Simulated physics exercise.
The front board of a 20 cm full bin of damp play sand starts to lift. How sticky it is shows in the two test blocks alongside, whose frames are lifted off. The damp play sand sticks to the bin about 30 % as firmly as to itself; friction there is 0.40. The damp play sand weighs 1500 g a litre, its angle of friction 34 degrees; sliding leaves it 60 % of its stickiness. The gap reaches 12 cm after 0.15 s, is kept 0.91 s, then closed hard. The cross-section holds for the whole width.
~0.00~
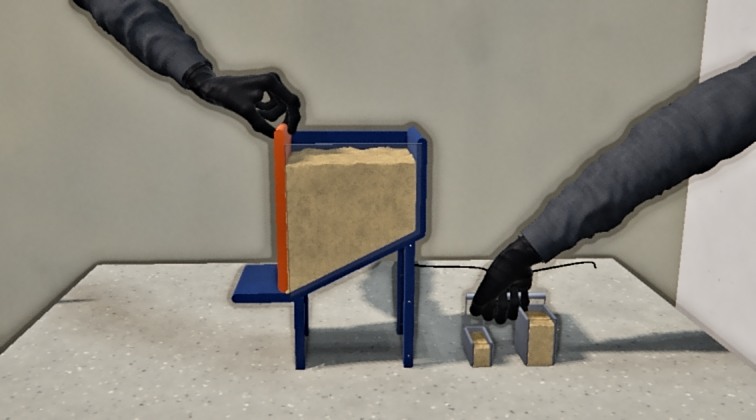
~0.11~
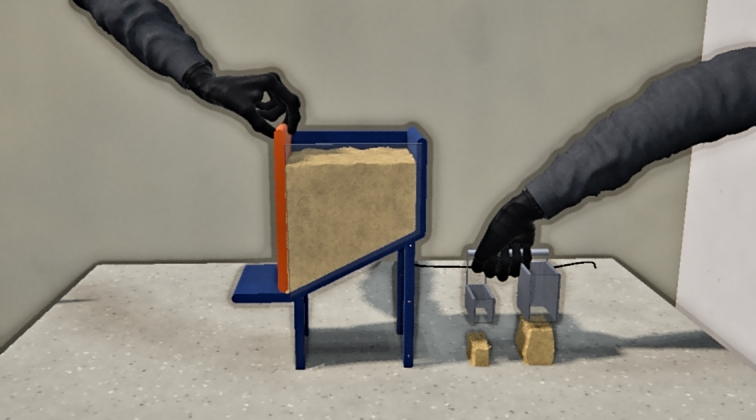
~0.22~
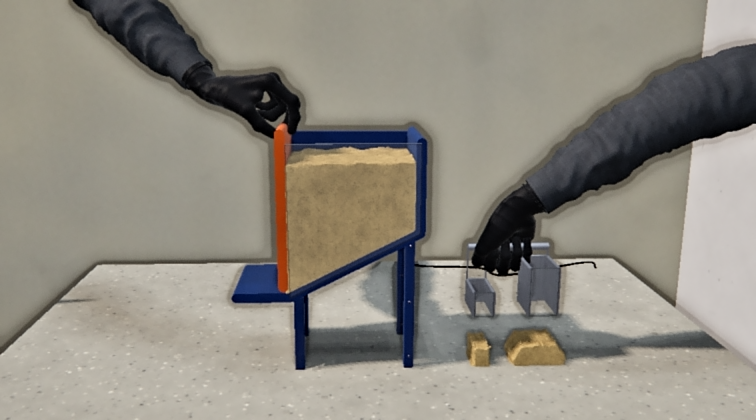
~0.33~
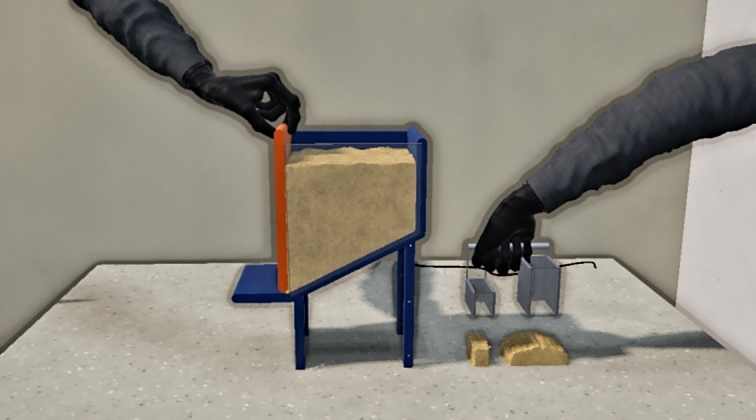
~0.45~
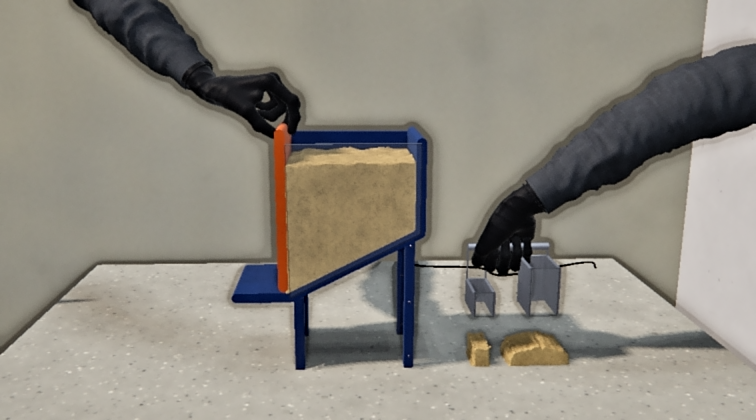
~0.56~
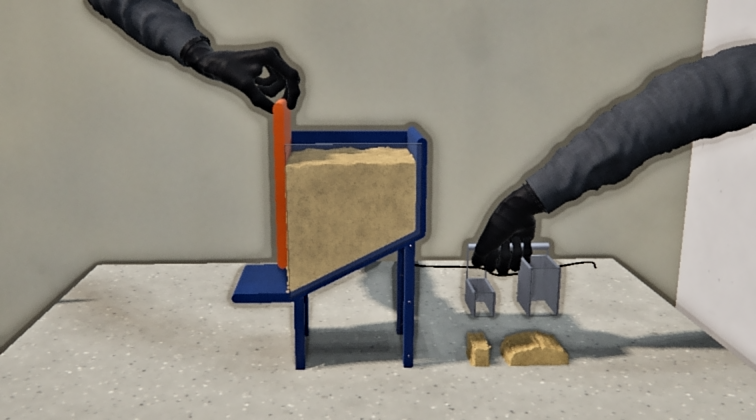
Gloved hands lifting clear moulds off two sand blocks, the larger slumping into a mound, then raising a sand-filled bin's orange board.
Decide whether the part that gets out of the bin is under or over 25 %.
Expect over 25 %.
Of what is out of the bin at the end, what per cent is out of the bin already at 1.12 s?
Some 70 per cent.
After 0.81 s, the hatch is 12 cm open and 9 % is out.
After 1.12 s, the hatch is 12 cm open and 26 % is out.
After 1.42 s, the hatch is 12 cm open and 33 % is out.
After 1.72 s, the hatch is 3.0 cm open and 38 % is out.
After 2.23 s, at the end, the hatch is shut and 39 % is out.
